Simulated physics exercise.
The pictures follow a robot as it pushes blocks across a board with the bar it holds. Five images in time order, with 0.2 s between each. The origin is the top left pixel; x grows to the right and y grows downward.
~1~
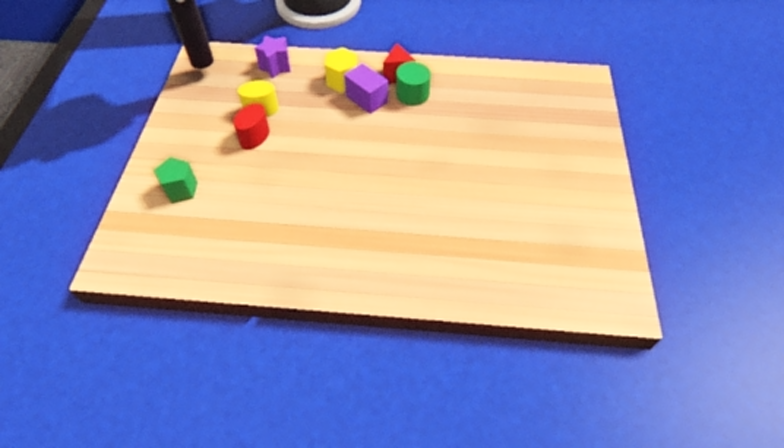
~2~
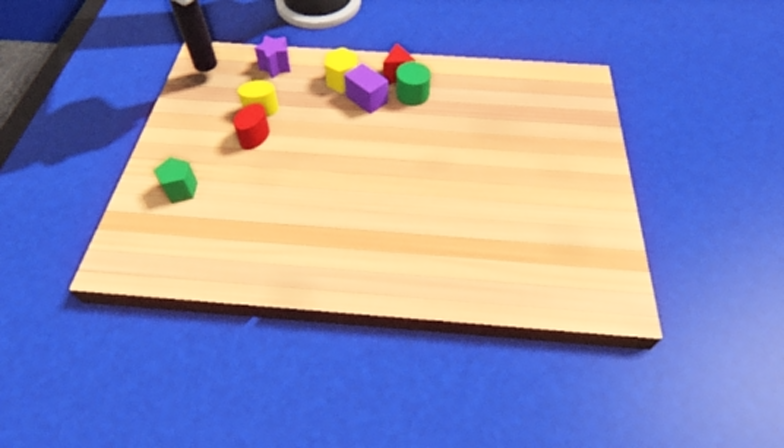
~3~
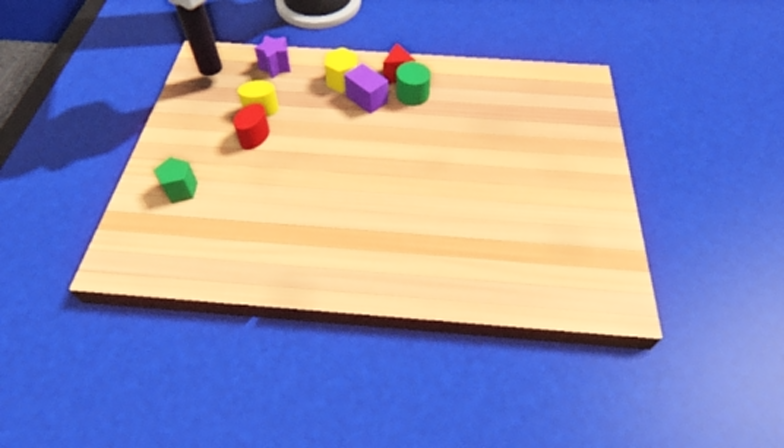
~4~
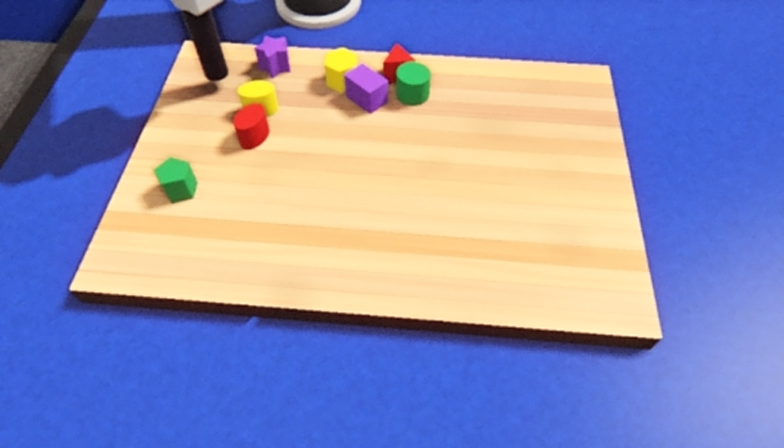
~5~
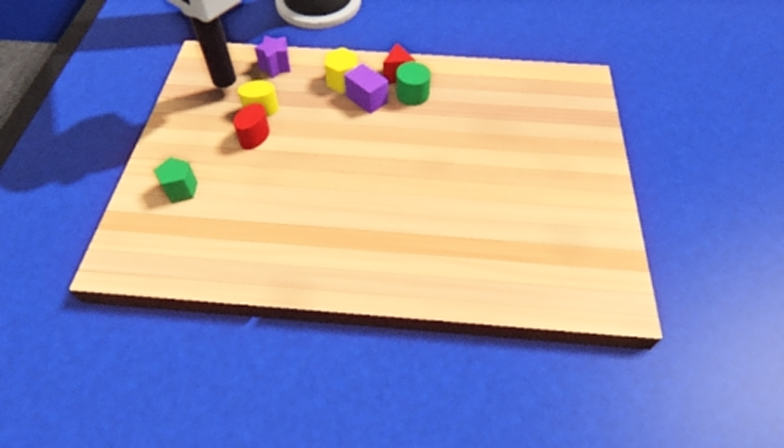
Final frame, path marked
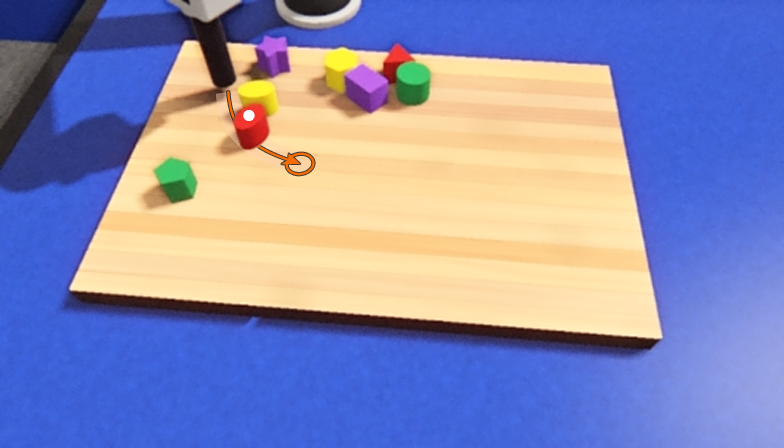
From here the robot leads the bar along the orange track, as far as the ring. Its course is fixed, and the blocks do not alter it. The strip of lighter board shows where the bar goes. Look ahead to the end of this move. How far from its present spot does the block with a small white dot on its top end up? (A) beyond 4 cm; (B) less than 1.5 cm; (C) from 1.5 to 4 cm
Choice A: Beyond 4 cm.
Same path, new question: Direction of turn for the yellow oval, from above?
It goes round opposite to clock hands.
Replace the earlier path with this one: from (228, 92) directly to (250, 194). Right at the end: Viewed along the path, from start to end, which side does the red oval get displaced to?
It goes toward the left-hand side.
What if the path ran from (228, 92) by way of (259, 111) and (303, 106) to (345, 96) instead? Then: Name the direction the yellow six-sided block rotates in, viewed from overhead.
The block turns counter-clockwise.
Drawn move, from (228, 92) by way of (236, 122) and (260, 147) to (300, 164); the dot is on the red oval.
What follows on the original path. One third of the way, bar (232, 110); yellow oval (259, 92), turned 30° anticlockwise.
Two thirds of the way, bar (257, 136); red oval (276, 136), turned 15° anticlockwise; yellow oval (260, 93), turned 35° anticlockwise.
At the end, bar (298, 153); red oval (314, 157), turned 15° clockwise; yellow oval (260, 93), turned 35° anticlockwise; purple star-shaped block still.
